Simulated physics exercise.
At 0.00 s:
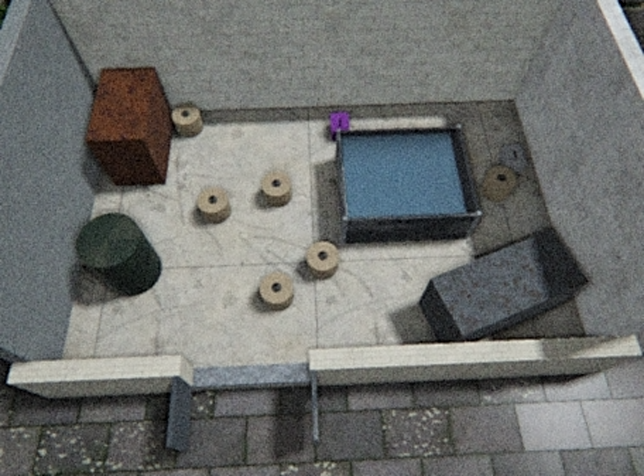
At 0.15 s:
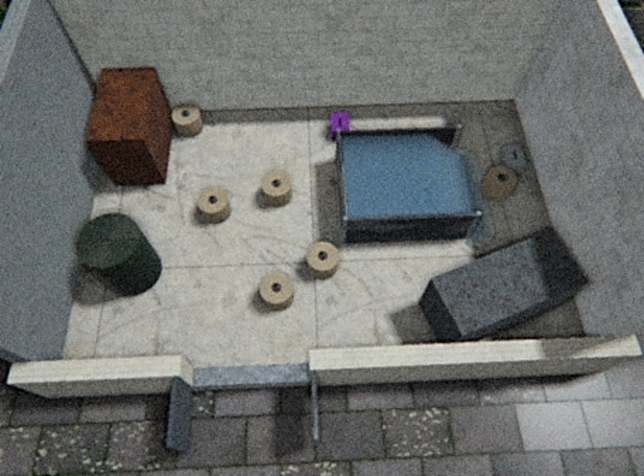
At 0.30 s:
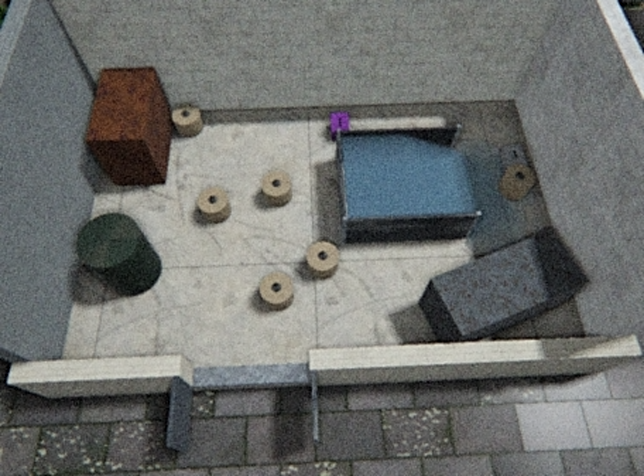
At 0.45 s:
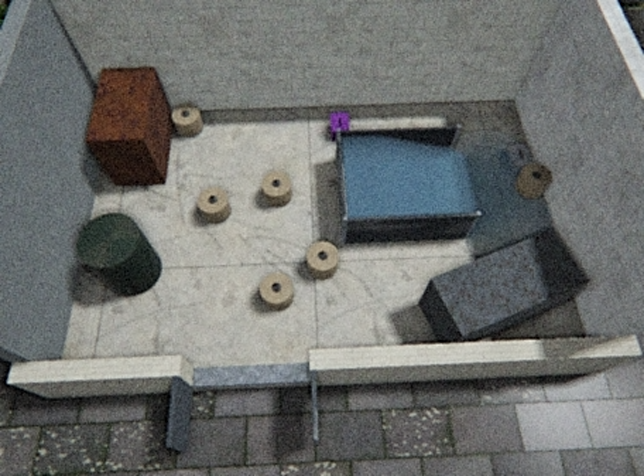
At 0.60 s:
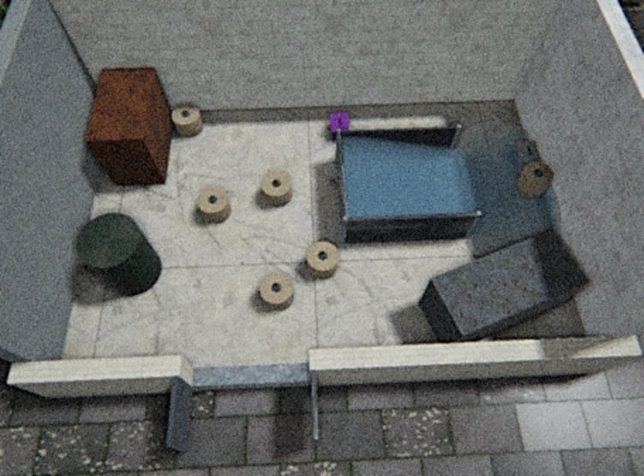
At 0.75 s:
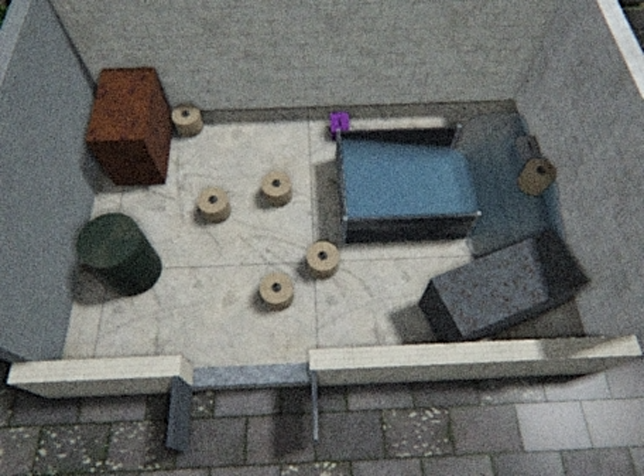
Water burst from the right side of the blue tank when a panel gave way and spread over the ground, pushing a nearby wooden spool a short way right while the other spools stayed put.
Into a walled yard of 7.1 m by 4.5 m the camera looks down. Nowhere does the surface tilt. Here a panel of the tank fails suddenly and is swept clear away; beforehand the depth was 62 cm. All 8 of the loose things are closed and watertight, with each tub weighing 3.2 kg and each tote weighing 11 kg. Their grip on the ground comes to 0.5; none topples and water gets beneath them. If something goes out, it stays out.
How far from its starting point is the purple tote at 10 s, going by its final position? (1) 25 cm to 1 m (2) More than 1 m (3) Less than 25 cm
(2) More than 1 m.
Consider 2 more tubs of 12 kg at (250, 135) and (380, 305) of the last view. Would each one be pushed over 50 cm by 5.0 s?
One by one: Beyond it, then within it.
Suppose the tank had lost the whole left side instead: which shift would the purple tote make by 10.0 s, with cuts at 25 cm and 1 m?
What happens next is that the purple tote does not really budge.
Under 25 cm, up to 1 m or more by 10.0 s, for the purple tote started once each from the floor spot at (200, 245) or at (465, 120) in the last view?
One try each gives this: It remains roughly in place, then it wanders off a long way.
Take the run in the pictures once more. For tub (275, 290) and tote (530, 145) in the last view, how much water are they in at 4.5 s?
First roughly 3 cm, second roughly 8 cm.
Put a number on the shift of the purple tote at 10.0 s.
Close to 250 cm by then.
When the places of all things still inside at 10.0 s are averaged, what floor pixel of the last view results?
Somewhere near (238, 227).
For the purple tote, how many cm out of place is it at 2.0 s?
By then it has shifted roughly 0 cm.
After 2.0 s the purple tote is near (340, 122), 0.0 m from its start, aground; 0 of 8 are out; 2 afloat.
After 4.5 s the purple tote is near (202, 135), 2.3 m from its start, aground; 0 of 8 are out; 2 afloat.
After 7.0 s the purple tote is near (202, 169), 2.4 m from its start, aground; 0 of 8 are out; 7 afloat.
After 10.0 s the purple tote is near (202, 178), 2.4 m from its start, aground; 1 of 8 are out; 5 afloat.
